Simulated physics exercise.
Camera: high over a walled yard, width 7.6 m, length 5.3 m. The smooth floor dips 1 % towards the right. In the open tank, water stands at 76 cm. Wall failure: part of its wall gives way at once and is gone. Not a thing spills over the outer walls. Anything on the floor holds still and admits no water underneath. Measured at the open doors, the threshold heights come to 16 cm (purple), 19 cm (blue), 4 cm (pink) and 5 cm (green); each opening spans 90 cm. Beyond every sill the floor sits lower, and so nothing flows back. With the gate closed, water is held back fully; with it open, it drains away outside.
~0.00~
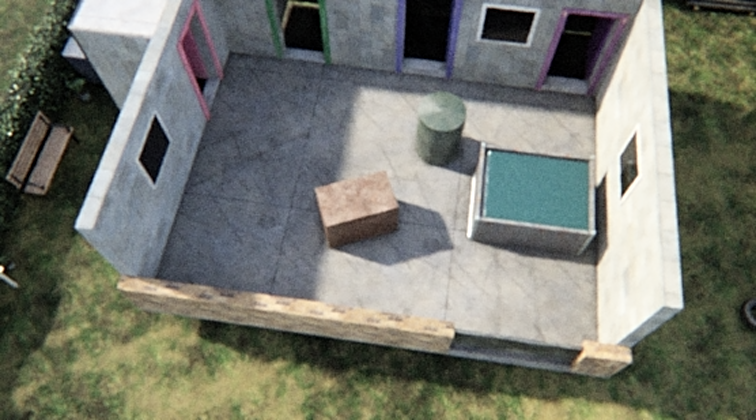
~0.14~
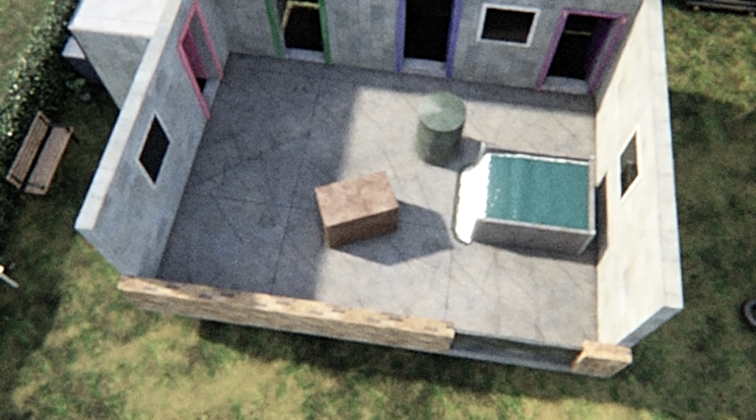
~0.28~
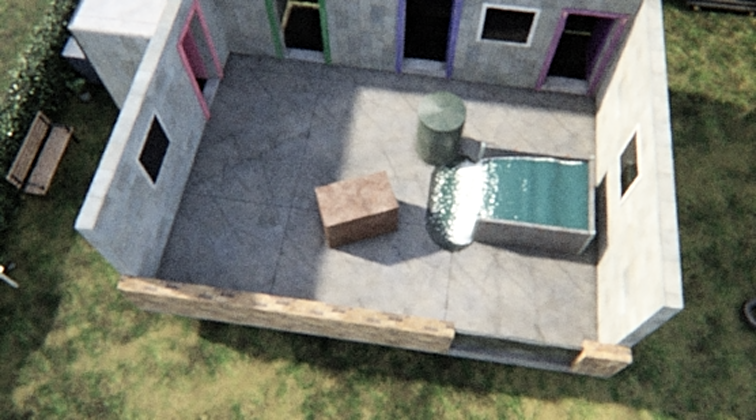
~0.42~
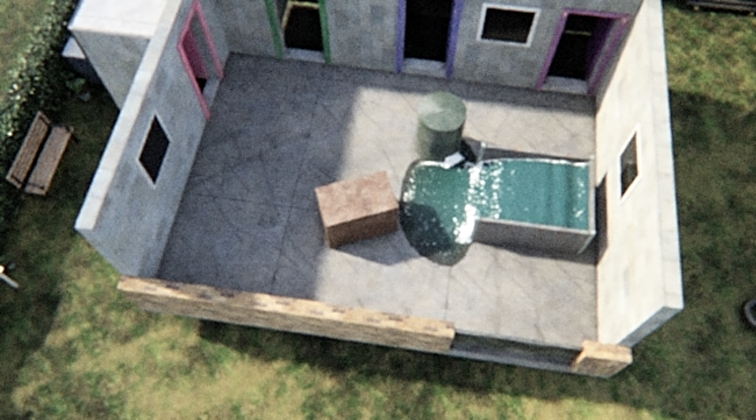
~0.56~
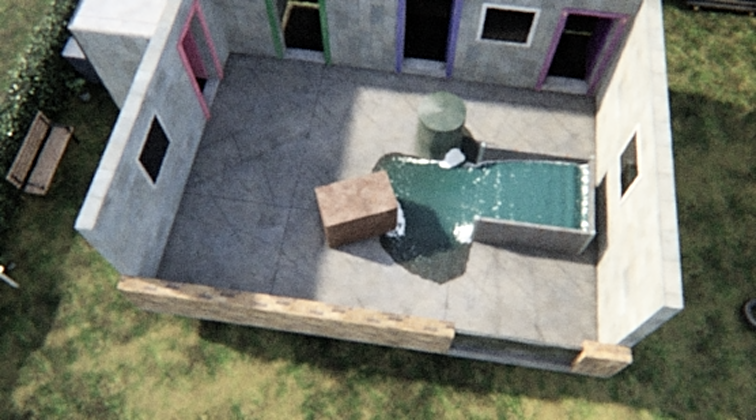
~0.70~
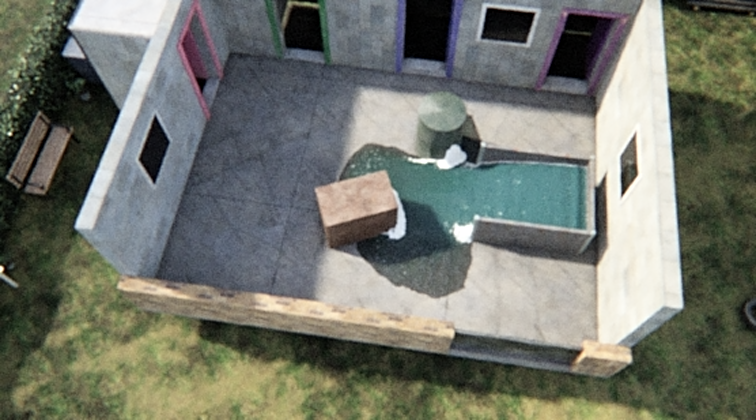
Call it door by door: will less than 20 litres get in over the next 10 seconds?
Purple door - yes, less; blue door - yes, less; pink door - no, 20 litres or more; green door - no, 20 litres or more.
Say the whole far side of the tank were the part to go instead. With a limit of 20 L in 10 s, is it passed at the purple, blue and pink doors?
In that case, purple door: More than that, blue door: Less than that, pink door: More than that.
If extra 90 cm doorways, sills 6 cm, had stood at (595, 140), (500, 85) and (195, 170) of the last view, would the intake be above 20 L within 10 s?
The first one doesn't reach it, the second one doesn't reach it, and the third one exceeds it.
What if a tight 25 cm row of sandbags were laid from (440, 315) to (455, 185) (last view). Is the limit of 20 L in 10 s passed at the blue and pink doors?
Doors: Blue stays under / pink exceeds.
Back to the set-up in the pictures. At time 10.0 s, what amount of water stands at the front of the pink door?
About 3.0 cm deep.
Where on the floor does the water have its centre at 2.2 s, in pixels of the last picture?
Centre: Roughly (406, 196) px.
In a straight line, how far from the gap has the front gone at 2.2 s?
I'd say around 5.8 m from the gap.
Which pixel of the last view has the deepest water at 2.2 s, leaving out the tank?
Close to pixel (398, 211).
After 1.4 s water covers 35 % of the floor and is deepest (44 cm) near (398, 211); purple door not reached, blue door not reached, pink door not reached, green door not reached.
After 2.2 s water covers 55 % of the floor and is deepest (30 cm) near (398, 211); purple door not reached, blue door not reached, pink door 10 cm at the sill, 9 L in, green door 1 cm at the sill, 0 L in.
After 3.5 s water covers 75 % of the floor and is deepest (20 cm) near (167, 243); purple door 3 cm at the sill, 0 L in, blue door 3 cm at the sill, 0 L in, pink door 12 cm at the sill, 67 L in, green door 9 cm at the sill, 24 L in.
After 6.0 s water covers 90 % of the floor and is deepest (10 cm) near (279, 169); purple door 3 cm at the sill, 0 L in, blue door 3 cm at the sill, 0 L in, pink door 7 cm at the sill, 121 L in, green door 7 cm at the sill, 43 L in.
After 10.0 s water covers 100 % of the floor and is deepest (12 cm) near (559, 96); purple door 8 cm at the sill, 0 L in, blue door 8 cm at the sill, 0 L in, pink door 3 cm at the sill, 127 L in, green door 4 cm at the sill, 46 L in.
